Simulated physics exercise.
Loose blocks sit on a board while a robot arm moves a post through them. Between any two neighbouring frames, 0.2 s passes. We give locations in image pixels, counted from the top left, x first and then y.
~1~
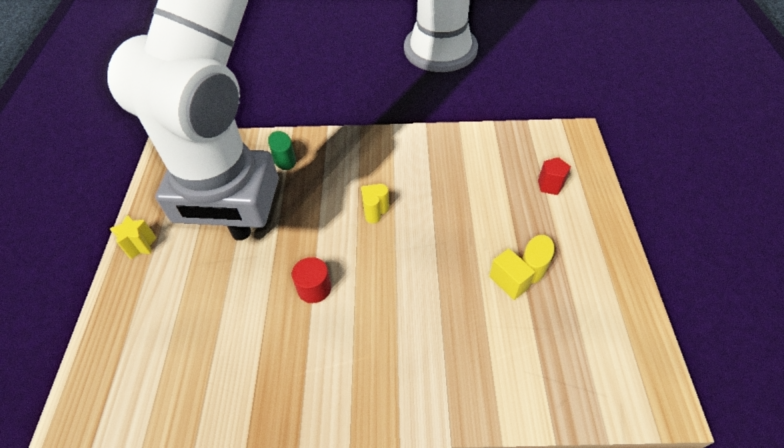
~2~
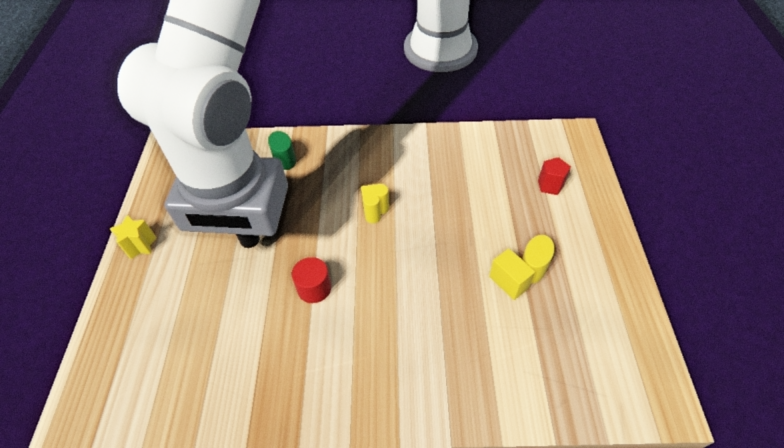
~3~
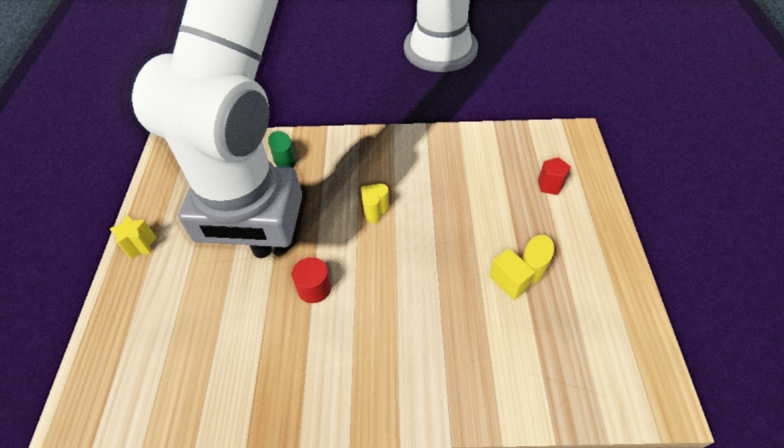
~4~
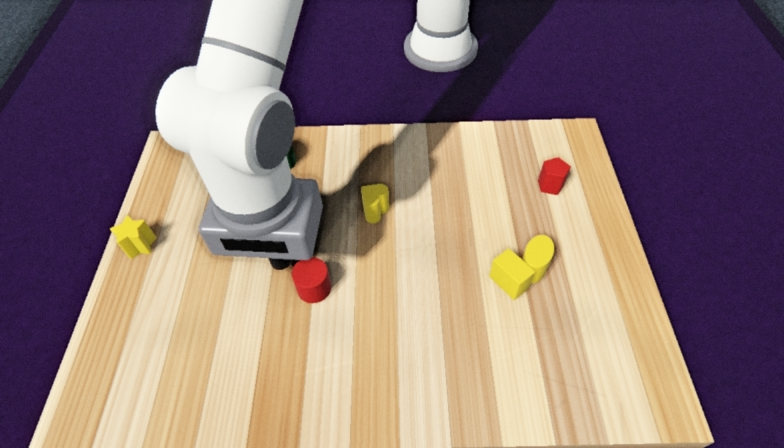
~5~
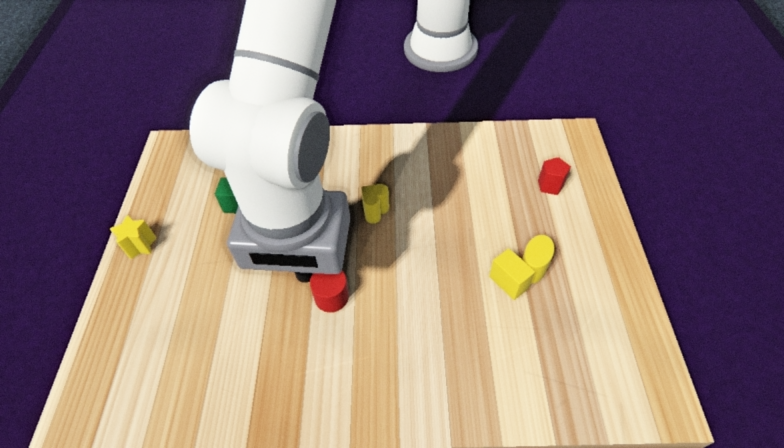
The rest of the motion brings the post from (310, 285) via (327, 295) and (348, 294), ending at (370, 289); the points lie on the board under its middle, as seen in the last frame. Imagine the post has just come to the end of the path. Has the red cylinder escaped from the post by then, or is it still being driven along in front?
The red cylinder won't stay at the front of the post.
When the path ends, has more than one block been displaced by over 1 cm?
No, that is not how it ends up.
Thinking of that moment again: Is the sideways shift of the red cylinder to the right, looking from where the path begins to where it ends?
Going by the path, yes.
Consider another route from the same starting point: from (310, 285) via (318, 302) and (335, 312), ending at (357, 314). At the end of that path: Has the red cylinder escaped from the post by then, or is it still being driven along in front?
At the end of the path, the post is still pushing the red cylinder ahead of it.
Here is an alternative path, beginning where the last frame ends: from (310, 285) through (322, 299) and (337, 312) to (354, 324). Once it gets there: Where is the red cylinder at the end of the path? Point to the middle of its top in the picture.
Its top centre lands on (381, 304).
What follows on the original path. Halfway along, post (337, 285); red cylinder (358, 294).
At the end, post (369, 279); red cylinder (378, 297).
